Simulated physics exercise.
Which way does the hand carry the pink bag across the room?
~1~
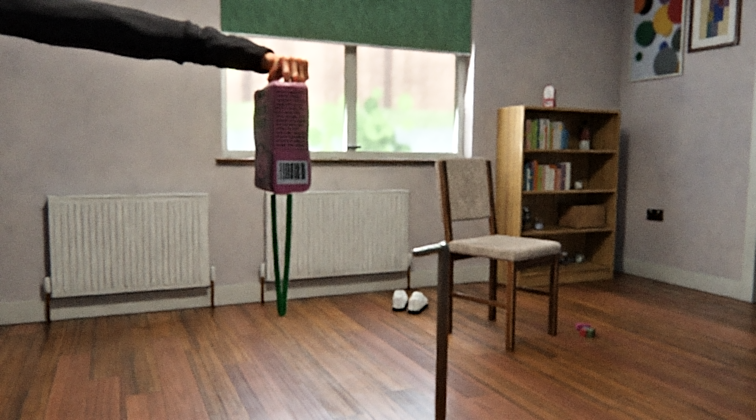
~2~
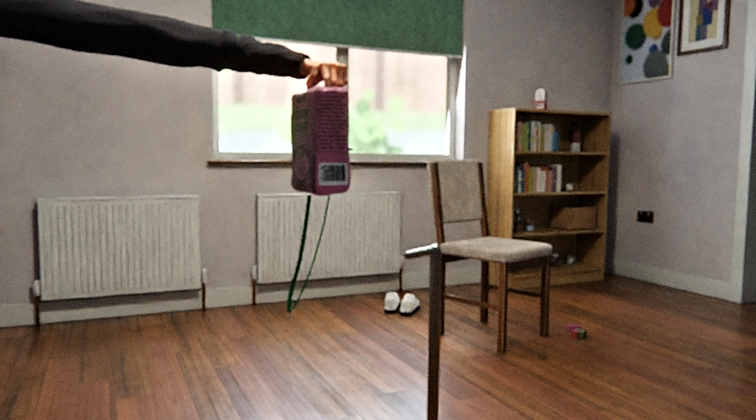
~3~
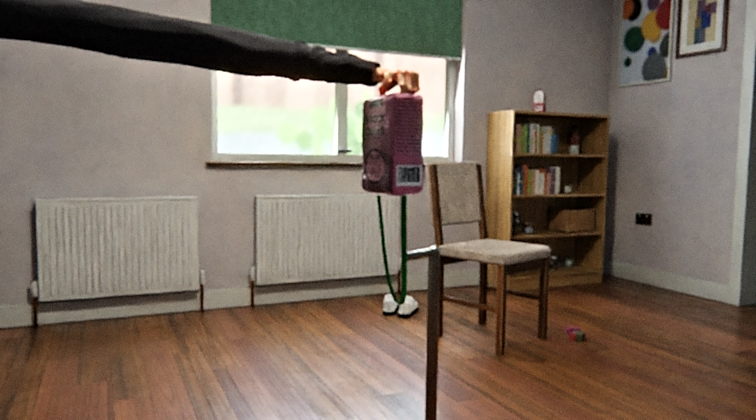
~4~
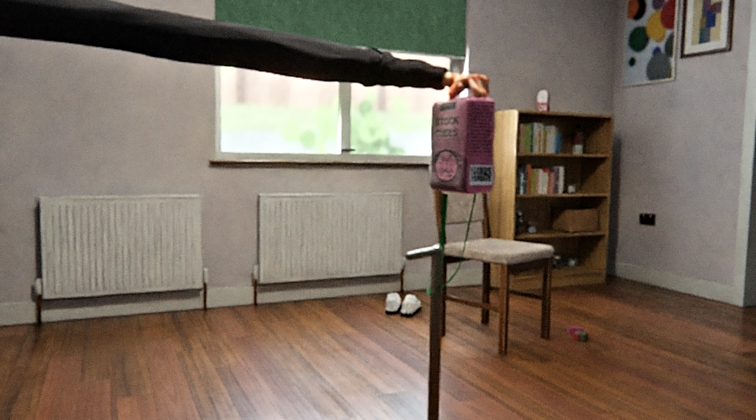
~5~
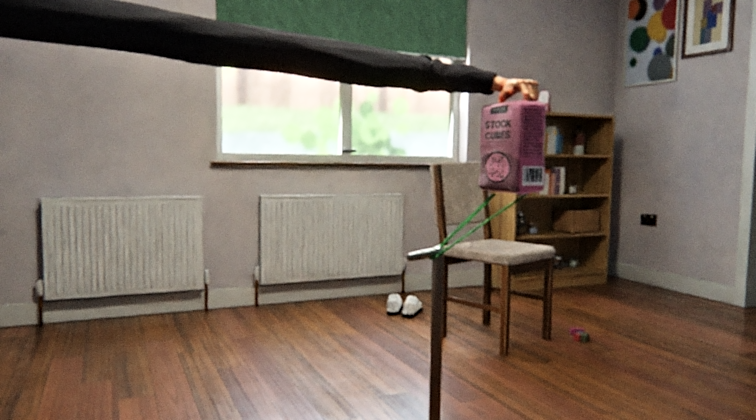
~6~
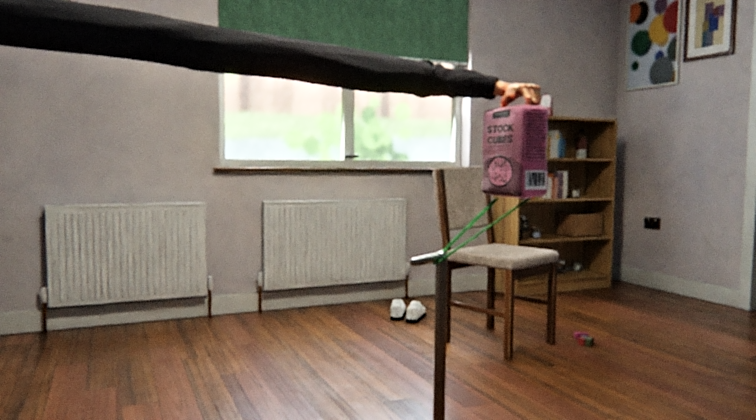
The hand carries the pink bag to the right, over and past the hooked post.
